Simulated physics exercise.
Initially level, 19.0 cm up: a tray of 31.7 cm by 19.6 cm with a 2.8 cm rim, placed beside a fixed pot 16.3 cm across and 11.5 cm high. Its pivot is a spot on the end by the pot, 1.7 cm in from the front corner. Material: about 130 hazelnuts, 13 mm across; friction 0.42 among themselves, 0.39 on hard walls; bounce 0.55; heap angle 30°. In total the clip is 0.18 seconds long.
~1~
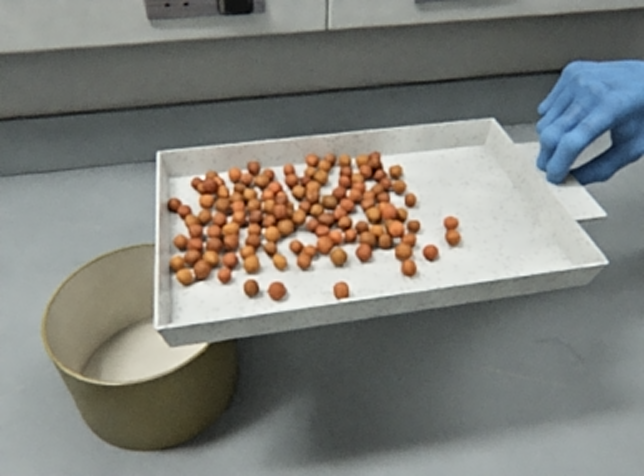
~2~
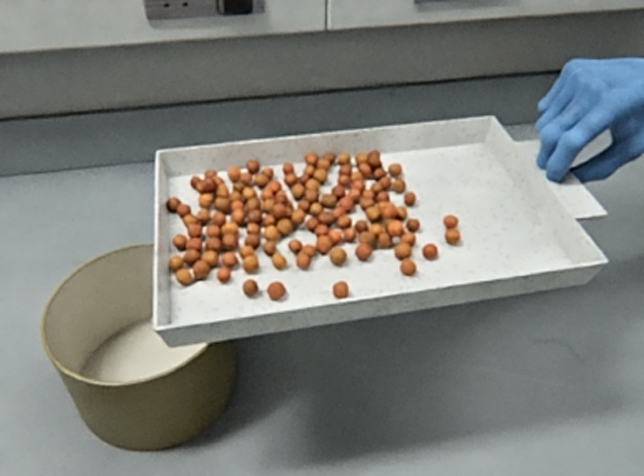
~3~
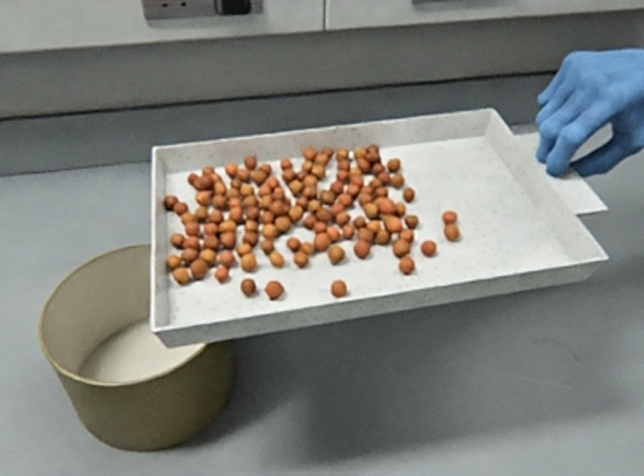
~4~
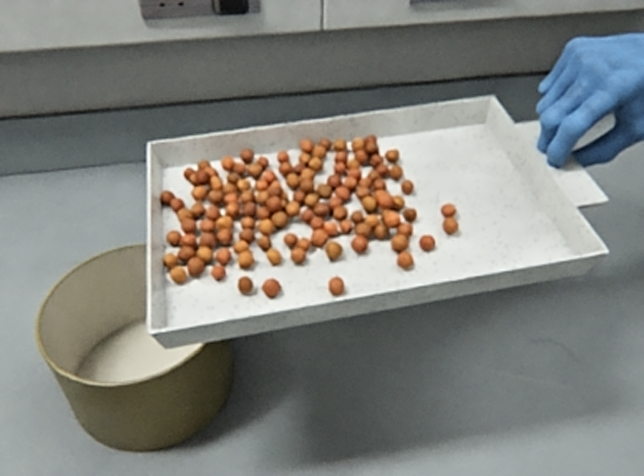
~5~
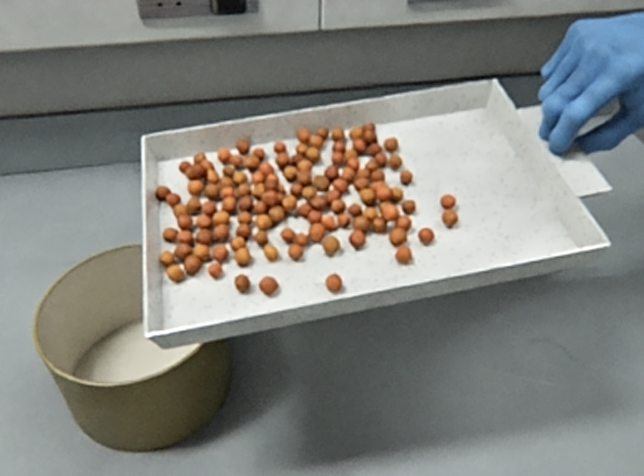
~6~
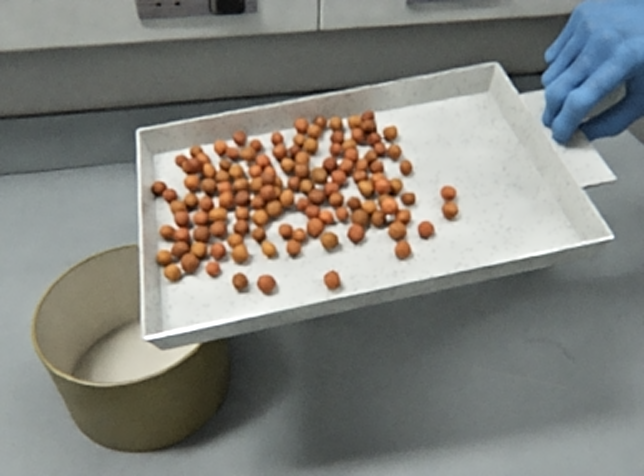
On a grey laboratory worktop below pale panels with a black socket, the view looks down from slightly above. A shallow white tray holds many small, round orange-brown pieces, mostly towards its left, with a round olive-brown pot at lower left and a blue-gloved hand at the right-hand tab. The hand gradually raises the tray's right end, tilting it gently leftward, while the pieces keep their grouping and the view drifts very slightly.
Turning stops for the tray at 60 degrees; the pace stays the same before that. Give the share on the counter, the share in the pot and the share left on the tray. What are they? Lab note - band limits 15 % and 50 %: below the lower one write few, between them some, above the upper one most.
Counter = few; pot = few; left on the tray = most.
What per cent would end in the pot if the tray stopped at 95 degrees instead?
Roughly 0 %.
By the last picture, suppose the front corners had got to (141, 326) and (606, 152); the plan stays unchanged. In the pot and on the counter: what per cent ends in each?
You'd end with pot at 10 and counter at 10.
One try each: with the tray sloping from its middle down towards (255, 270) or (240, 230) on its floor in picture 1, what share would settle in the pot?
Some 0 and 0 per cent.
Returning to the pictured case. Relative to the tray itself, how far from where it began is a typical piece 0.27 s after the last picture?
Displacement on the tray: About 5 cm.
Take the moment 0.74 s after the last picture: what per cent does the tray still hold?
Close to 95 in a hundred.
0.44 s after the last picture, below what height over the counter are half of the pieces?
About 26 centimetres.
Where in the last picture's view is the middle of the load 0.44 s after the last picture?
Approximately (222, 237) in the last picture.
Then, 0.27 s after the last picture, tilt 36 degrees; the tray holds 100 %, the pot 0 %.
Then, 0.44 s after the last picture, tilt 52 degrees; the tray holds 100 %, the pot 0 %.
Then, 0.74 s after the last picture, tilt 60 degrees; the tray holds 95 %, the pot 0 %.
In the end, counter 5 %, pot 0 %, tray 95 %.
